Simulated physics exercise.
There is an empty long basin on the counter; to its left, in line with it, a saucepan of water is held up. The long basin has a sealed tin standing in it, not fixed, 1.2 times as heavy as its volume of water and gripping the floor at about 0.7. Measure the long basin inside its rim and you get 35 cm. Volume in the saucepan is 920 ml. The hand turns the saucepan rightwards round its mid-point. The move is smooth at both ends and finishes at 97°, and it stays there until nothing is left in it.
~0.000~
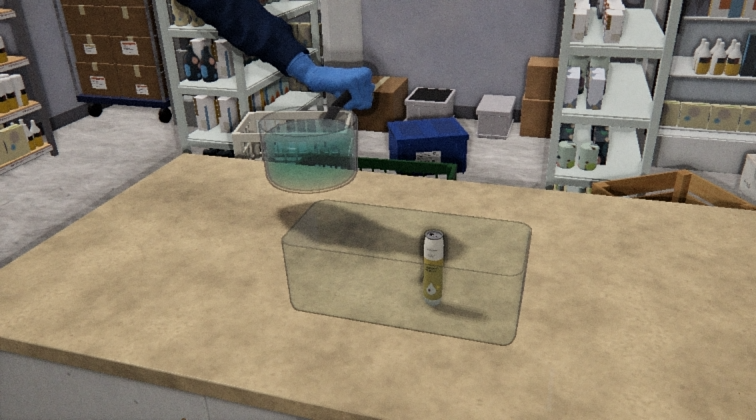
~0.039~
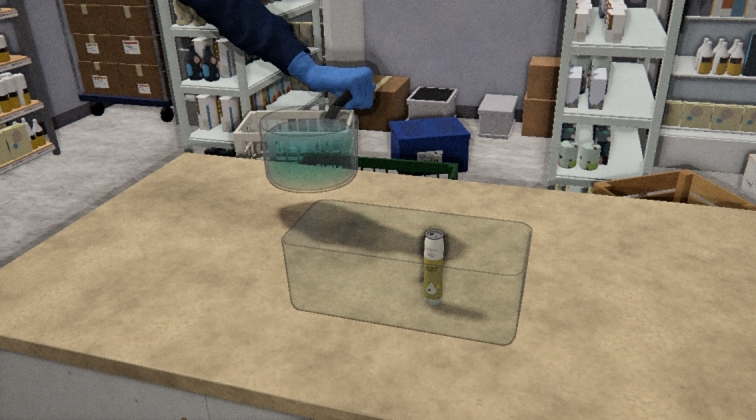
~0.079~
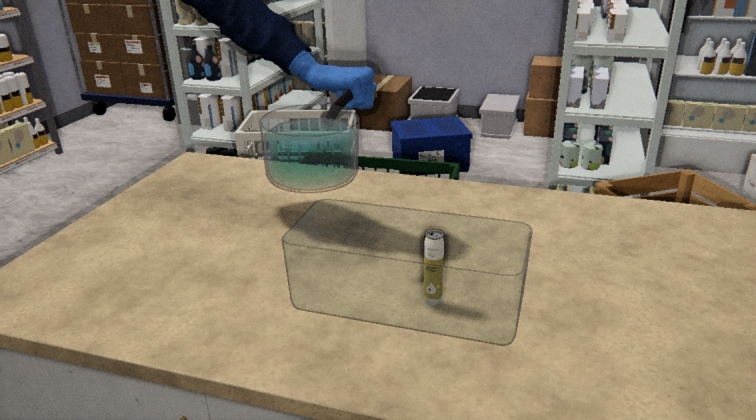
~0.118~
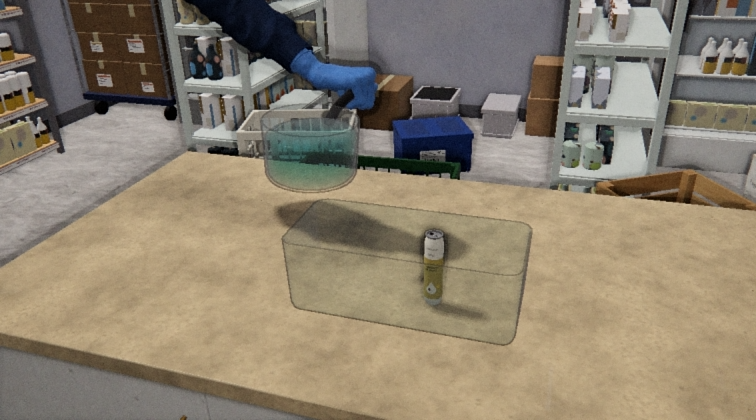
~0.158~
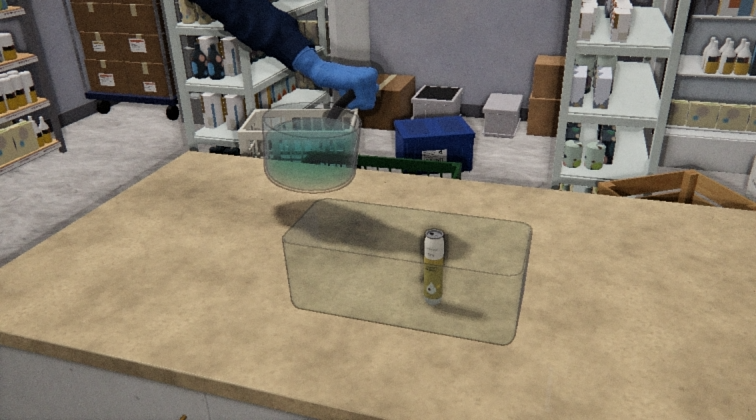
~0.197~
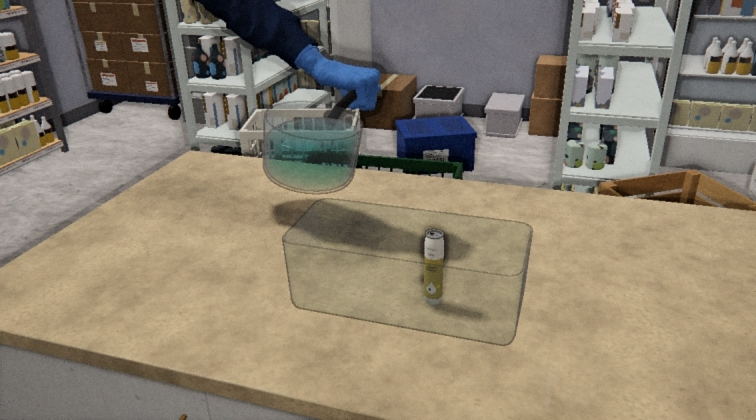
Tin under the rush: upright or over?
Upright.
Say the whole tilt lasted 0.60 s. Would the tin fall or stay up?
Holds steady.
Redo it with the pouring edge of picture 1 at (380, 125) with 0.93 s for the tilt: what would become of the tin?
After that, the tin overturns.
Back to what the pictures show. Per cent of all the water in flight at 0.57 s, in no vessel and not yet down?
24 %.
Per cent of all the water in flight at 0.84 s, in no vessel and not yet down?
Around 14 percent of the liquid.
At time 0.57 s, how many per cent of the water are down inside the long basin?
Around 5 percent.
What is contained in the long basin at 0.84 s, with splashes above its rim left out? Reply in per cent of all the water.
Near 68 per cent of the total.
After 0.57 s the tilt is 65° and 71 per cent is still to pour; the tin stands where it began.
After 0.84 s the tilt is 95° and 19 per cent is still to pour; the tin stands where it began.
After 1.12 s the tilt is 97° and 4 per cent is still to pour; the tin stands where it began.
After 1.43 s the tilt is 97° and 1 per cent is still to pour; the tin stands where it began.
In the end the tin stands where it began.
